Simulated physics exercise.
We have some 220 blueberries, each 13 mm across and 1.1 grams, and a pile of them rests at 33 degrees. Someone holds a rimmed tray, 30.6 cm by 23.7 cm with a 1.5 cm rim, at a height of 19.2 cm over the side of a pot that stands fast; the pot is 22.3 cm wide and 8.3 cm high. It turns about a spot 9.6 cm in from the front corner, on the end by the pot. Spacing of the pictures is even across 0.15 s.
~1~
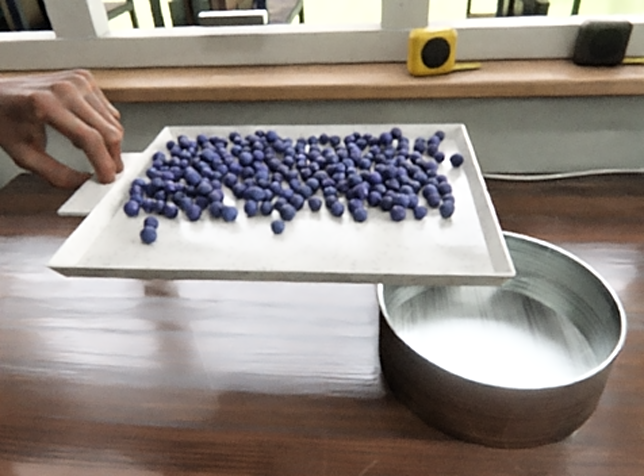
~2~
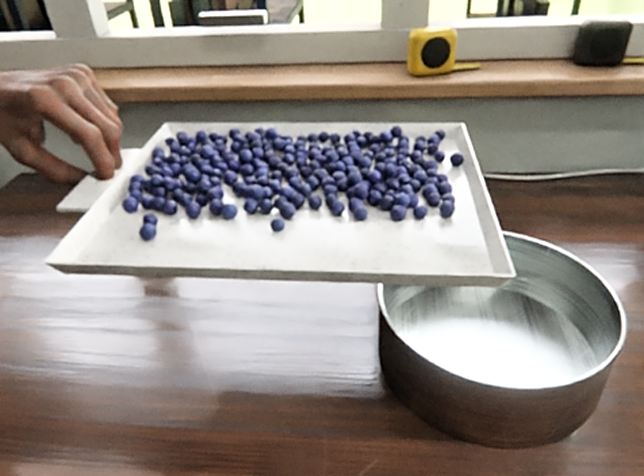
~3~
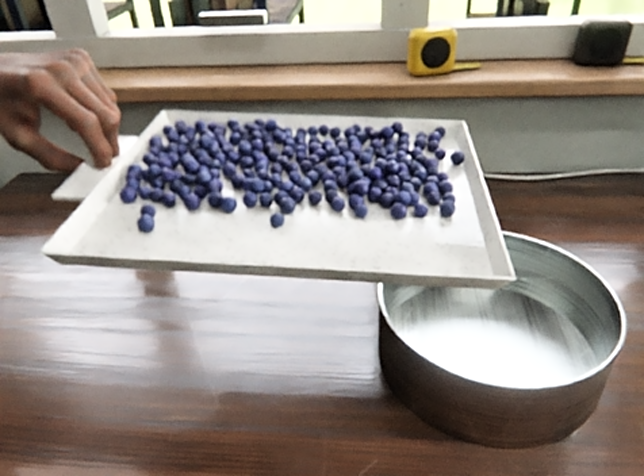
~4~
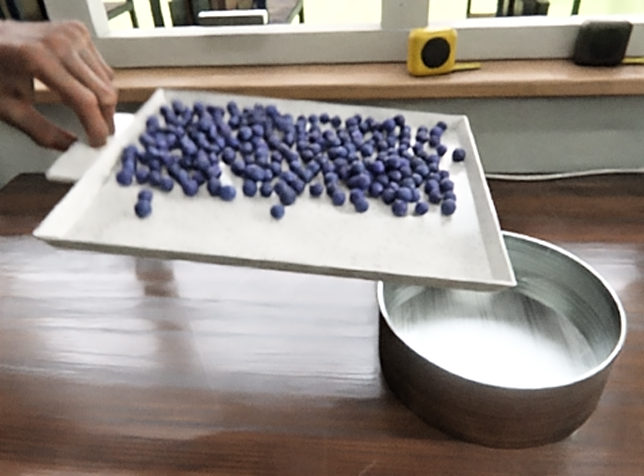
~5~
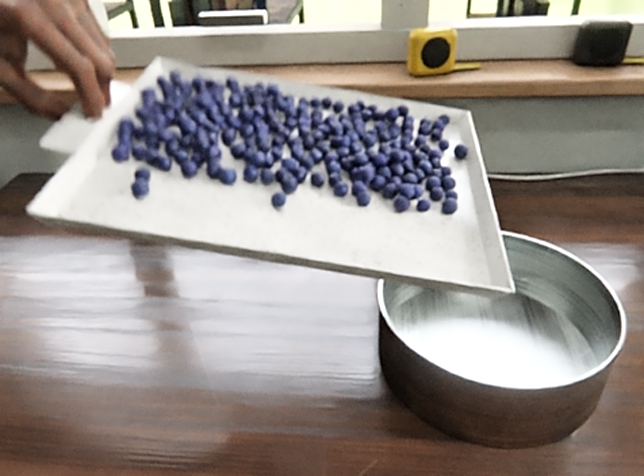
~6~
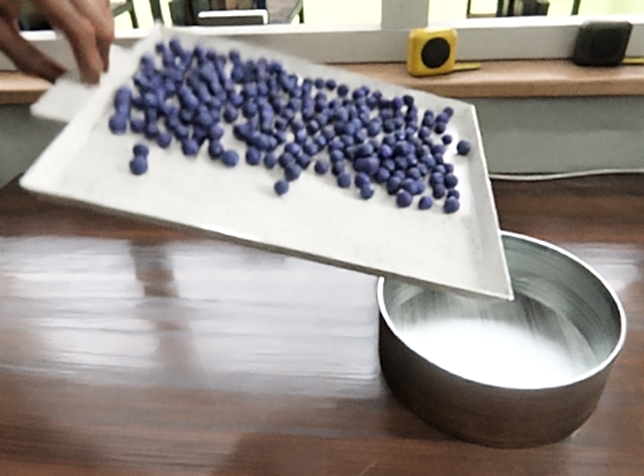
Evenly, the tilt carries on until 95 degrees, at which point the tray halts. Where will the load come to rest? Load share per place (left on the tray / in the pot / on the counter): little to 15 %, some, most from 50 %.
Tray: Little; pot: Some; counter: Most.
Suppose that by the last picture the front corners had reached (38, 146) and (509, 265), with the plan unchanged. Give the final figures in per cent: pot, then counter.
Per cent by place - pot 70, counter 30.
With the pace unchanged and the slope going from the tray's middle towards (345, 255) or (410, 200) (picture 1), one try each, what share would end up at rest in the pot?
Estimate: Some 20 % and some 65 % respectively.
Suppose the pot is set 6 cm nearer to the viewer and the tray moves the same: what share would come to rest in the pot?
75 per cent.
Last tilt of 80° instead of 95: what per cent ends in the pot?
Near 35 %, then.
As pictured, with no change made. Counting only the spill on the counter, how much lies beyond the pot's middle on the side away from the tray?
Roughly 80 per cent.
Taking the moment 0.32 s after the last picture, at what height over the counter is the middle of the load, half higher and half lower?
Roughly 24 centimetres, give or take.
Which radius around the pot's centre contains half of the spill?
Roughly 24 cm.
Then, 0.19 s after the last picture, tilt 58 degrees; the tray holds 100 %, the pot 0 %.
Then, 0.32 s after the last picture, tilt 85 degrees; the tray holds 90 %, the pot 0 %.
Then, 0.58 s after the last picture, tilt 95 degrees; the tray holds 0 %, the pot 35 %.
In the end, tray 0 %, pot 35 %, counter 65 %.
